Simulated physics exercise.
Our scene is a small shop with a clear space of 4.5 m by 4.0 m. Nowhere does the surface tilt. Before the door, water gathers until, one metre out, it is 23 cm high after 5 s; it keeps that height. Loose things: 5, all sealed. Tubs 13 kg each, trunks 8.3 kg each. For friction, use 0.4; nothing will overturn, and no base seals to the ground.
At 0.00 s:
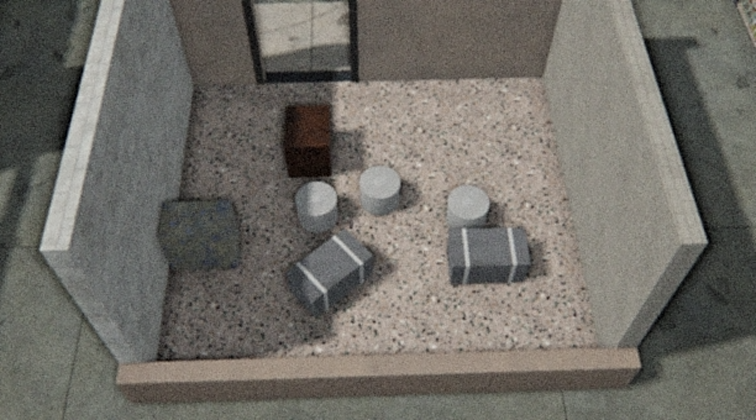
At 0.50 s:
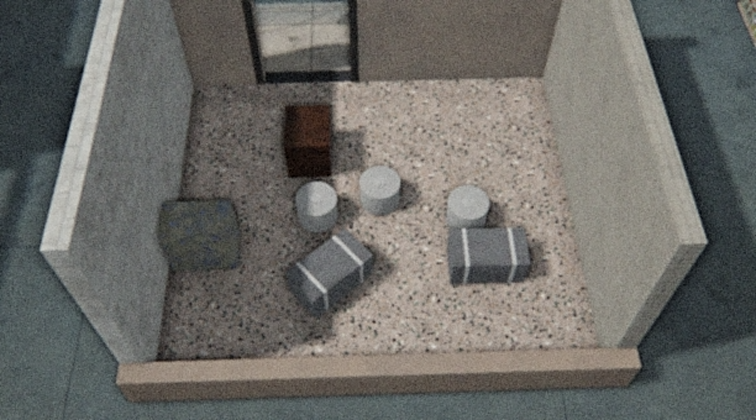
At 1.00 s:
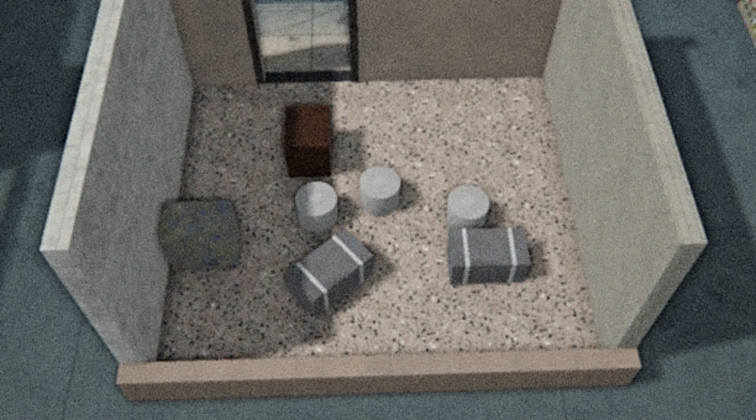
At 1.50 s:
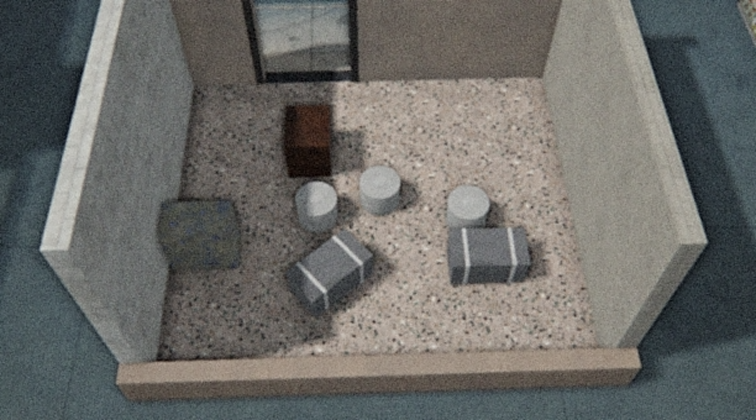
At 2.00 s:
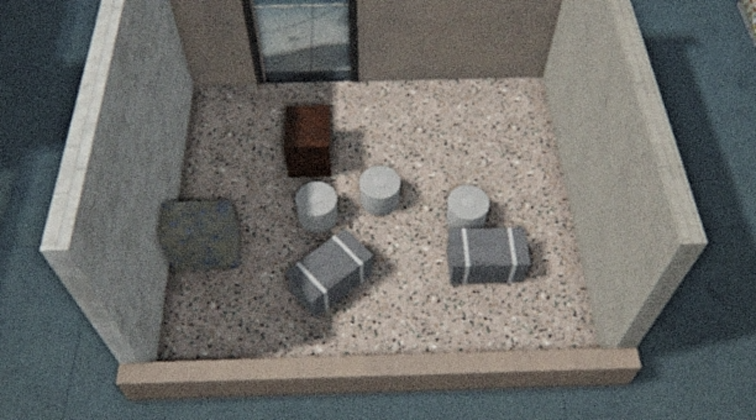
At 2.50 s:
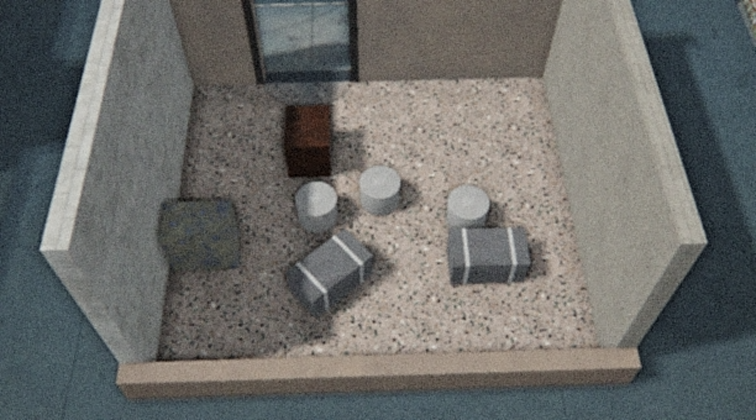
Shadows and light shifting faintly around the glass door while grey tubs, strapped trunks and a brown box stay still on speckled flooring.
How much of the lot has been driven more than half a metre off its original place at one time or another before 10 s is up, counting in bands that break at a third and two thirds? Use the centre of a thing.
I would put it at from one to two thirds.
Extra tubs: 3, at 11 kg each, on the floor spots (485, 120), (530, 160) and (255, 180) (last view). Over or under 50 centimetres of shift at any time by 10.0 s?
The first one stays inside the mark, the next tops the mark, and the last tops the mark.
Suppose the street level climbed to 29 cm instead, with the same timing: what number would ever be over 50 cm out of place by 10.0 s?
5.
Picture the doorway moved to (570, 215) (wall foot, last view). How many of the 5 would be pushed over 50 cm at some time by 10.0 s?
Count: 5.
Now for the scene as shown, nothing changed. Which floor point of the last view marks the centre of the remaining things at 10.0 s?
Near (435, 259).
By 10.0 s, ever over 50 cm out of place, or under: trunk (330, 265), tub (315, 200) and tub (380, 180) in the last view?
One by one: Above; above; below.
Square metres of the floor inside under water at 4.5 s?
Some 5.0 m2.
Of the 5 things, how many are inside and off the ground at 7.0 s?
The count is 0.
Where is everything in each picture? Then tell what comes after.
The first frame shows a tub at (380, 182) rests on the ground; a trunk at (330, 264), on the bottom; 0.0 m2 under water; 0 of 5 have shifted.
The second frame shows a tub at (380, 182), on the bottom; a trunk at (330, 264), on the bottom; water covers 0.0 m2; 0 of 5 have shifted.
The third frame shows a tub at (380, 182), on the bottom; a trunk at (330, 264) rests on the ground; water covers 0.0 m2; 0 of 5 have shifted.
The fourth frame shows a tub at (380, 182), on the bottom; a trunk at (330, 264), on the bottom; 0.0 m2 under water; 0 of 5 have shifted.
The fifth frame shows a tub at (380, 182), on the bottom; a trunk at (330, 264), on the bottom; water covers 0.0 m2; 0 of 5 have shifted.
The sixth frame shows a tub at (380, 182) rests on the ground; a trunk at (330, 264), on the bottom; 0.3 m2 under water; 0 of 5 have shifted.
After 3.5 s 0 of 5 are over 50 cm from their spots; 0 afloat.
After 4.5 s 0 of 5 are over 50 cm from their spots; 0 afloat.
After 7.0 s 0 of 5 are over 50 cm from their spots; 0 afloat.
After 10.0 s 2 of 5 are over 50 cm from their spots, and 2 have been at some point; 2 afloat.
